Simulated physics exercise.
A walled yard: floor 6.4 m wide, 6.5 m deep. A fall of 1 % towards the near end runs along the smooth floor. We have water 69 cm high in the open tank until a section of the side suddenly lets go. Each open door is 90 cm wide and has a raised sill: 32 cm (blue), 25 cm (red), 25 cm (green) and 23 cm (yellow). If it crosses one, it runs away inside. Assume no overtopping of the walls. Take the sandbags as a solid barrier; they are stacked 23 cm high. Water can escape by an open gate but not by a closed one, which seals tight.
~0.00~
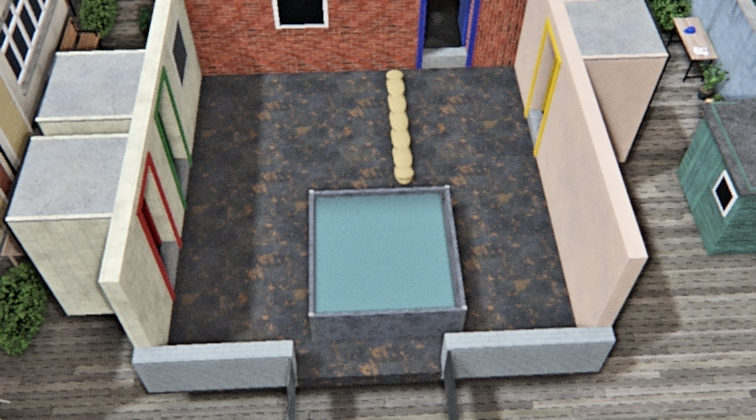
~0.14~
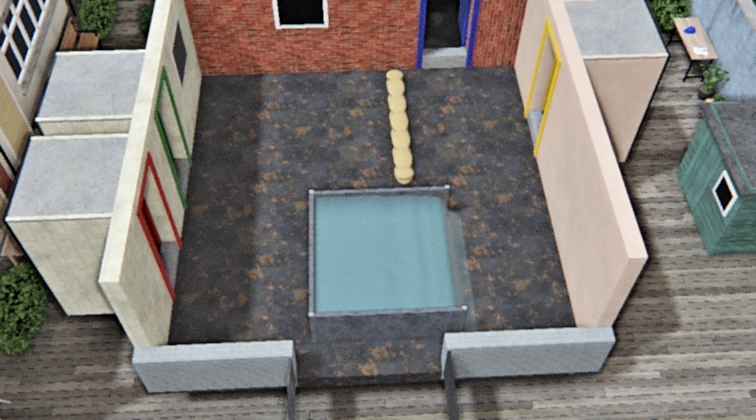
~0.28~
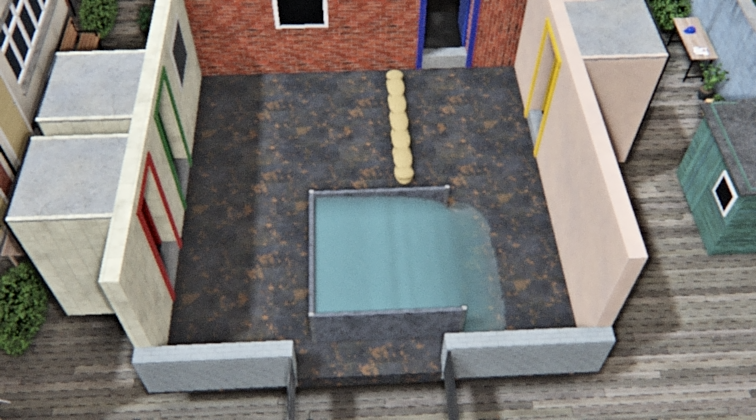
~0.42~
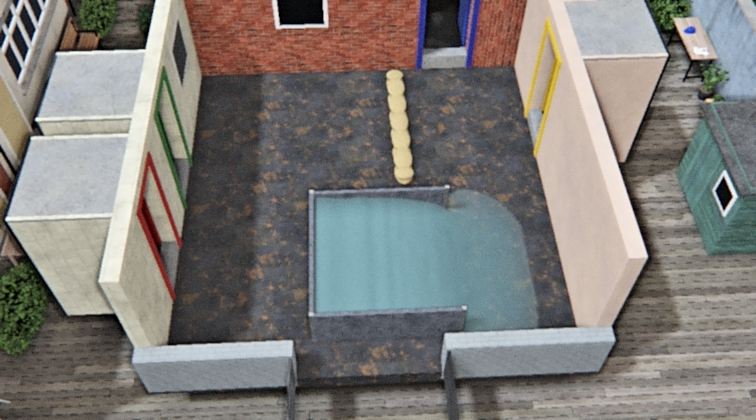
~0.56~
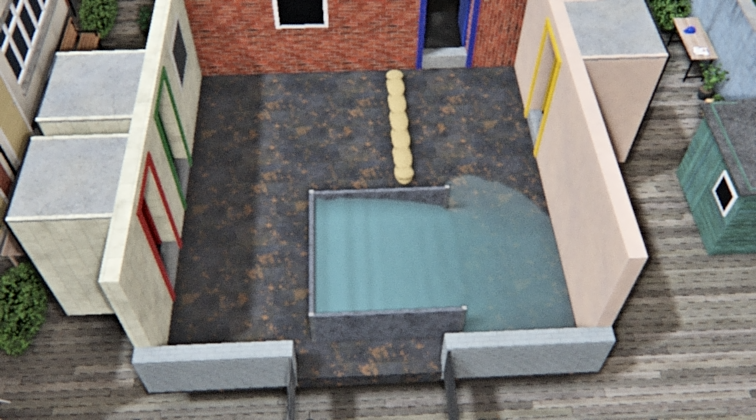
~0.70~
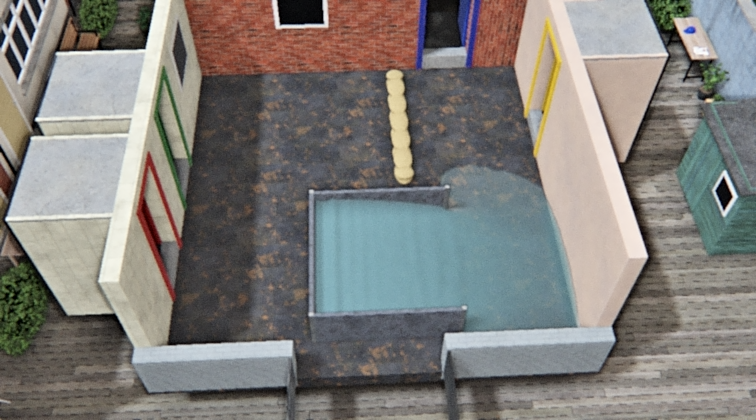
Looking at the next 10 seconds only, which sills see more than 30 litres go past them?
As I see it, at the blue door it looks set to land under the limit; at the red door it looks set to land under the limit; at the green door it looks set to land under the limit; at the yellow door it looks set to land under the limit.
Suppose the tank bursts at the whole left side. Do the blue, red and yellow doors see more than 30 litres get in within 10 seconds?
Door by door - blue: Within bounds, red: Out of bounds, yellow: Within bounds.
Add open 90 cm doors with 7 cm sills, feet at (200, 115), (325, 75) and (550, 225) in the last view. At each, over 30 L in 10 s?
Door 1: Lower; door 2: Lower; door 3: Higher.
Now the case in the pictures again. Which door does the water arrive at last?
Green.
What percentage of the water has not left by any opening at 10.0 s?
Remaining: Roughly 92 %.
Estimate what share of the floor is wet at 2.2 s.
I'd guess around 25 %.
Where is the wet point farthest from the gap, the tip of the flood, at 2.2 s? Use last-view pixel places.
I'd put it near pixel (511, 70) of the last picture.
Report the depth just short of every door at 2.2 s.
Centimetres: Blue 0 / red 0 / green 0 / yellow 14.
After 1.4 s water covers 20 % of the floor and is deepest (56 cm) near (563, 341); blue door not reached, red door not reached, green door not reached, yellow door 6 cm at the sill, 0 L in.
After 2.2 s water covers 25 % of the floor and is deepest (48 cm) near (575, 340); blue door not reached, red door not reached, green door not reached, yellow door 14 cm at the sill, 0 L in.
After 3.5 s water covers 45 % of the floor and is deepest (30 cm) near (407, 80); blue door 23 cm at the sill, 0 L in, red door not reached, green door not reached, yellow door 12 cm at the sill, 0 L in.
After 6.0 s water covers 65 % of the floor and is deepest (24 cm) near (508, 136); blue door 20 cm at the sill, 1 L in, red door 2 cm at the sill, 0 L in, green door not reached, yellow door 19 cm at the sill, 0 L in.
After 10.0 s water covers 85 % of the floor and is deepest (20 cm) near (577, 351); blue door 9 cm at the sill, 1 L in, red door 4 cm at the sill, 0 L in, green door 4 cm at the sill, 0 L in, yellow door 12 cm at the sill, 1 L in.
